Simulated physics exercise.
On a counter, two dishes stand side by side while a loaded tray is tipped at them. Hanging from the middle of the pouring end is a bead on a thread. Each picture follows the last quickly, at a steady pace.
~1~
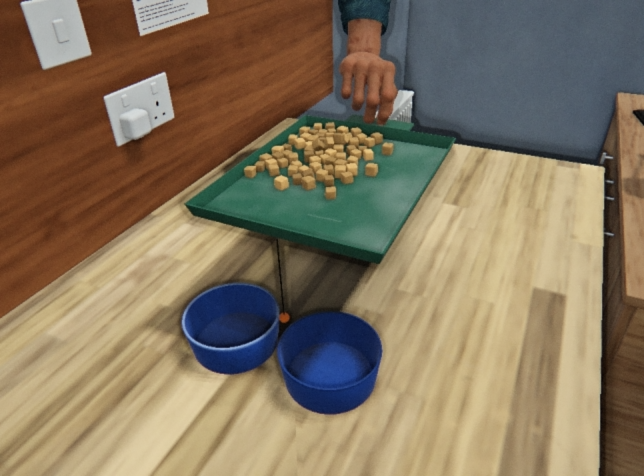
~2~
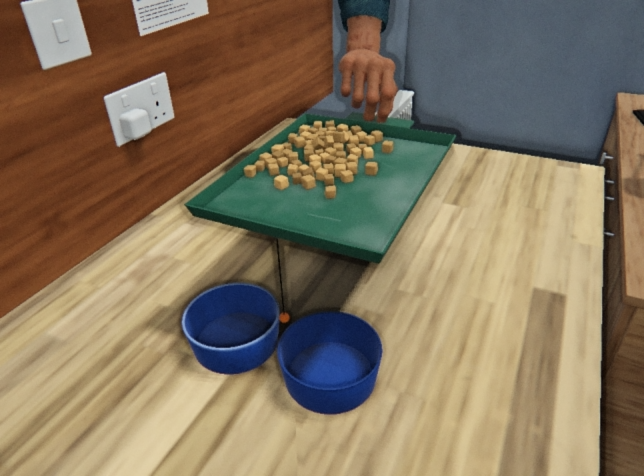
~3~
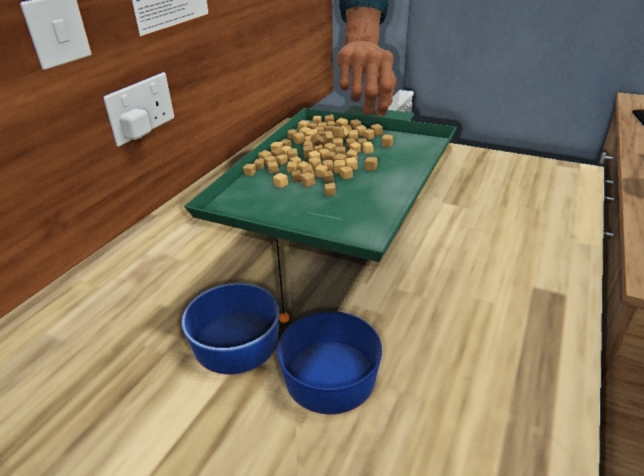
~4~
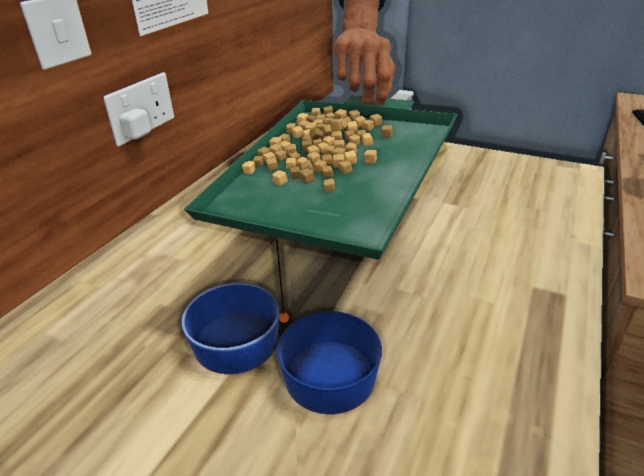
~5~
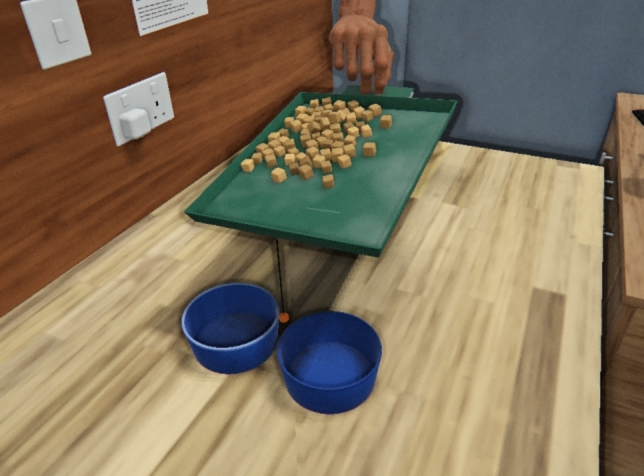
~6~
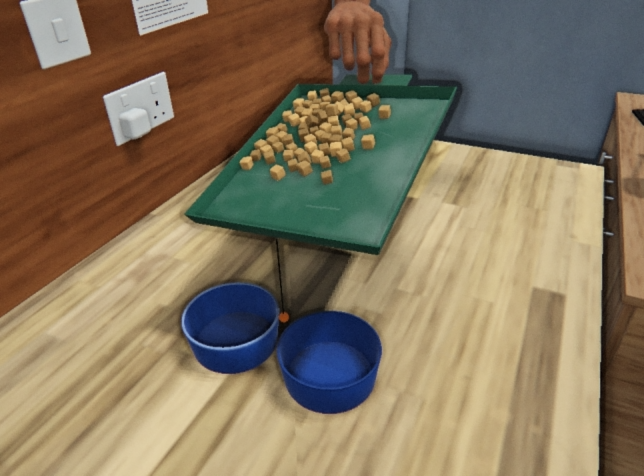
On a wooden worktop, a hand slowly raising the far end of a green tray of small cubes behind two blue dishes.
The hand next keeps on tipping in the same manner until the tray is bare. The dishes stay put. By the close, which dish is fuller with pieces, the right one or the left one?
The greater part will fall into the left dish.
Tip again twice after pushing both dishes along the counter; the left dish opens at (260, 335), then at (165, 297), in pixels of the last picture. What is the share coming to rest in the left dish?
It would be roughly 30 per cent, followed by roughly 40 per cent.
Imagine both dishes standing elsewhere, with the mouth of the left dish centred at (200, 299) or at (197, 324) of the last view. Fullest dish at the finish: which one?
First left, then the dish on the left.
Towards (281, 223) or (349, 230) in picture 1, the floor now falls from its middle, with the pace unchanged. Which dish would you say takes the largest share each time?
Try 1: The left-side dish; try 2: The right-side dish.
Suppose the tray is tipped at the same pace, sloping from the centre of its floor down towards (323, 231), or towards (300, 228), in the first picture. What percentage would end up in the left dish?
Respectively 0 % and 10 %.
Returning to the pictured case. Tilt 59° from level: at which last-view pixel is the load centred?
In the last view, the load is centred close to (231, 194).
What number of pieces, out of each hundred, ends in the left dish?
Around 60 in every hundred pieces.
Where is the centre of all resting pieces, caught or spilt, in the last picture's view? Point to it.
Centre at rest, last view: Approx. (223, 345).
Soon, tray tipped steeply; nearly all on the tray; a small part in the left dish; a stray few outside both; a stray few in the air.
A while on, tray tipped right over; most on the tray; a small part in the left dish; a small part outside both; a stray few in the air.
Towards the end, tray tipped past a quarter turn; about half in the left dish; about half outside both.
Finally, tray tipped past a quarter turn; none in the right dish; about half in the left dish; about half outside both.
